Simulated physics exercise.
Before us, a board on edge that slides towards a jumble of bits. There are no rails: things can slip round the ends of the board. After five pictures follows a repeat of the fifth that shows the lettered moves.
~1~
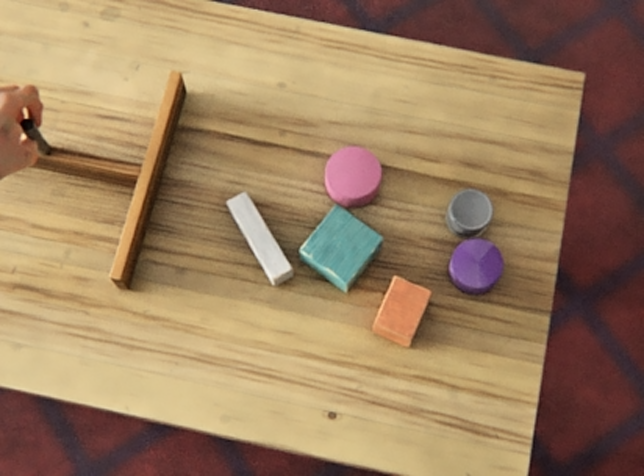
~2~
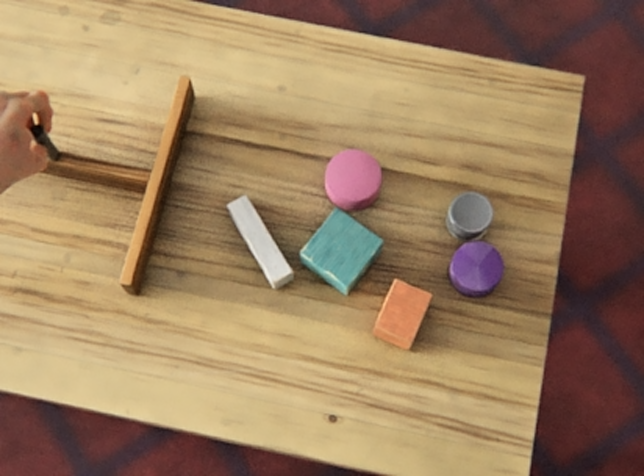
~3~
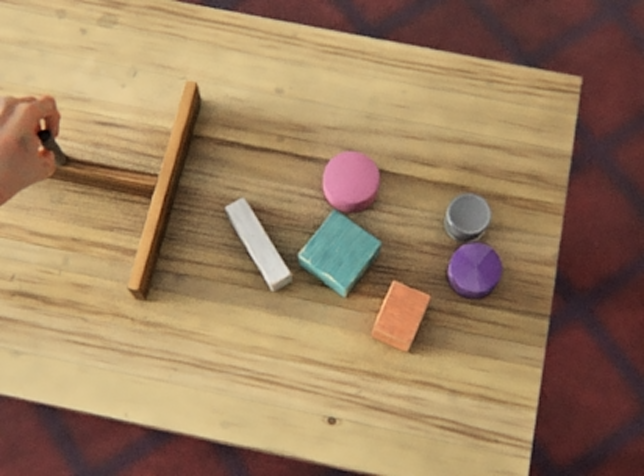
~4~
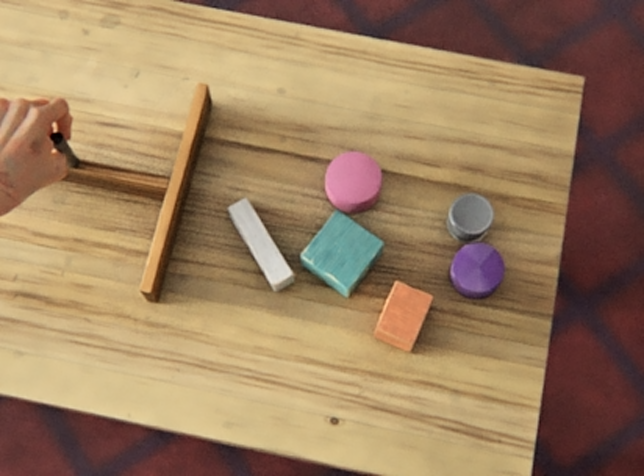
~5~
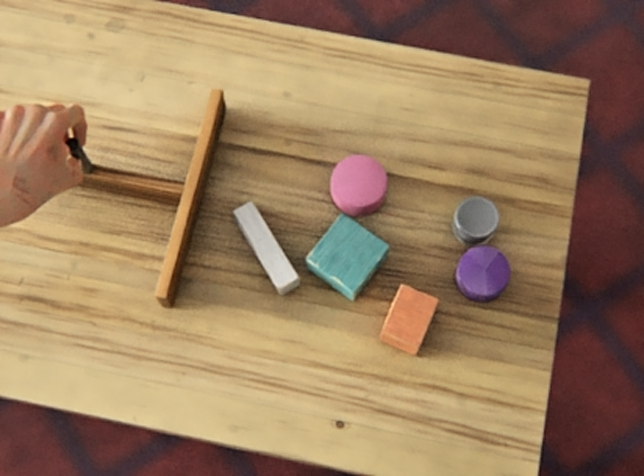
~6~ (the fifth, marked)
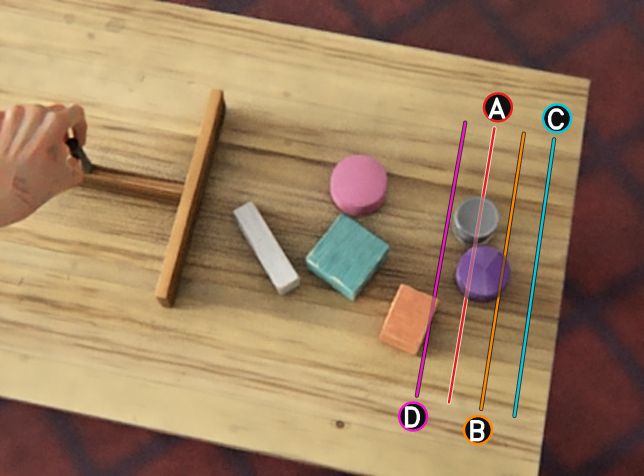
A hand slides a wooden board slowly rightward across a table, nearing six untouched small objects.
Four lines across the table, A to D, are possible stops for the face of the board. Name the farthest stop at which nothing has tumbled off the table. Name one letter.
At D, and not beyond.
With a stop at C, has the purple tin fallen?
Yes.
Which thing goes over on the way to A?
It is the purple tin.
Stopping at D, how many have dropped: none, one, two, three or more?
The count is none.
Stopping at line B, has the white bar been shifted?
Yes.
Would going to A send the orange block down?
No.
On the marked copy, A at (473, 259); B at (504, 265); C at (535, 271); D at (442, 253).
Following D. Soon after the start, board (281, 206); white bar (293, 256); purple tin (482, 274).
Later, board (372, 224); orange block (427, 331); turquoise block (424, 270).
In the end, board (441, 238); purple tin (548, 287); grey tin (519, 239); nothing has fallen.
As for the rest, A drops the purple tin; B drops the purple tin; C drops the turquoise block, grey tin, pink tin and purple tin.
